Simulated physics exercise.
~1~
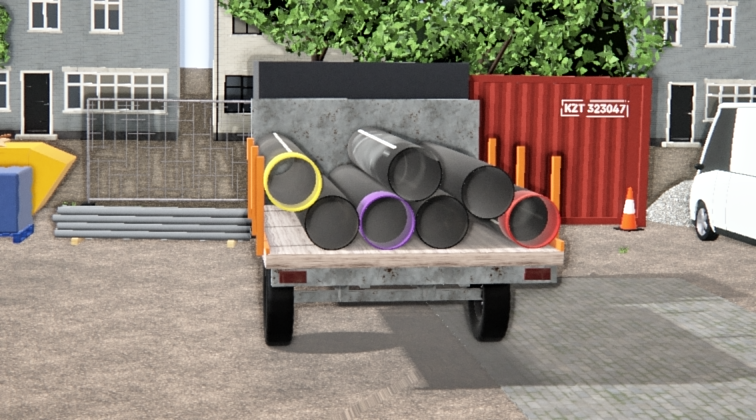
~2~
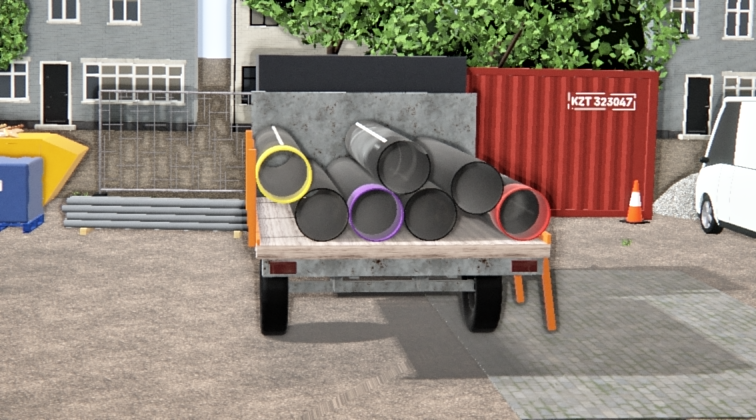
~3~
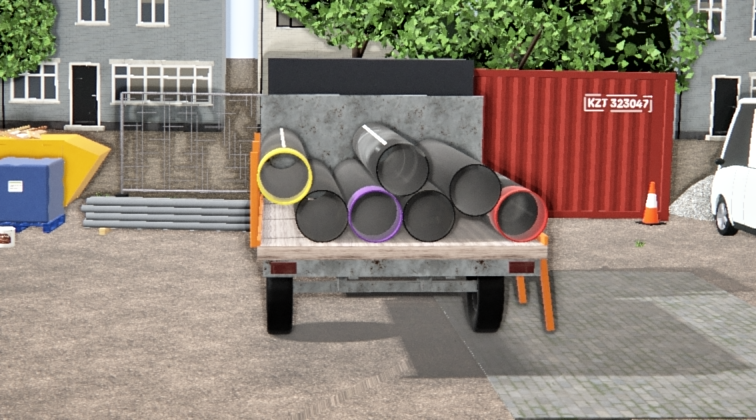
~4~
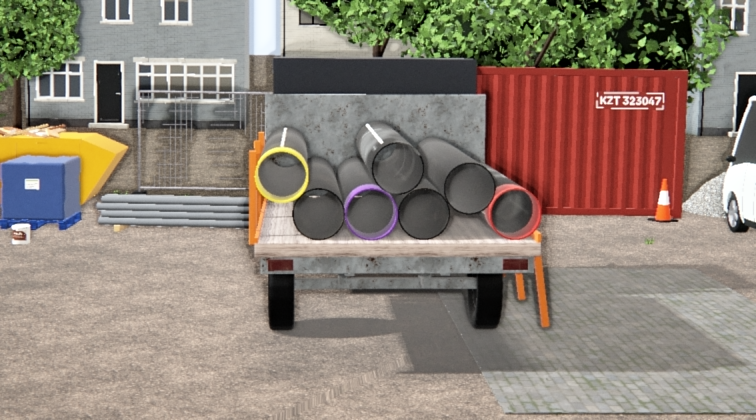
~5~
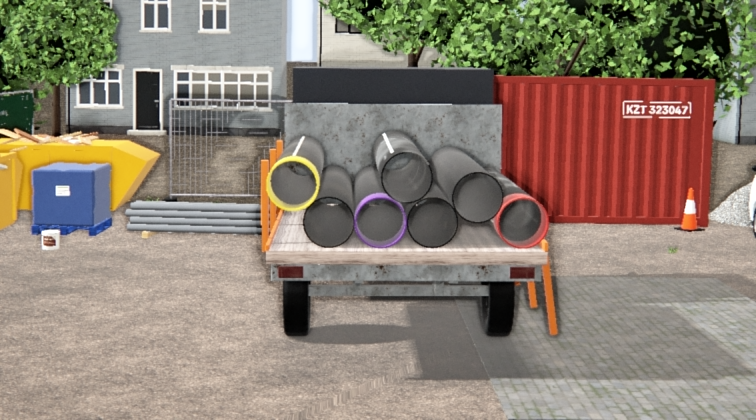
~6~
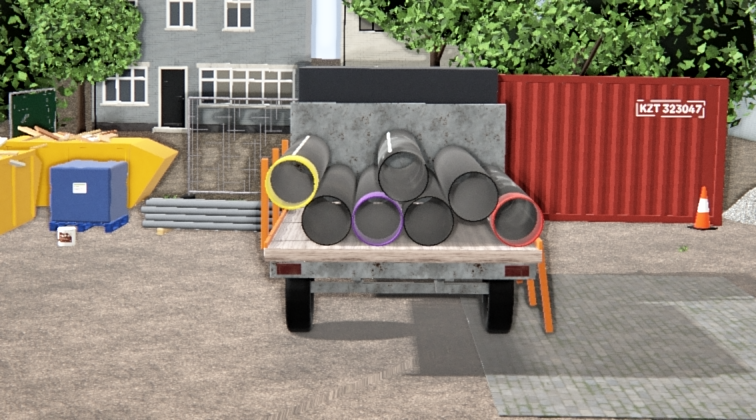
In this clip, seven dark pipes, some with yellow, purple and red rims, lie stacked on a parked flatbed as the orange posts on the right swing down; the view drifts sideways, and the pipes stay on the deck, with none falling off.
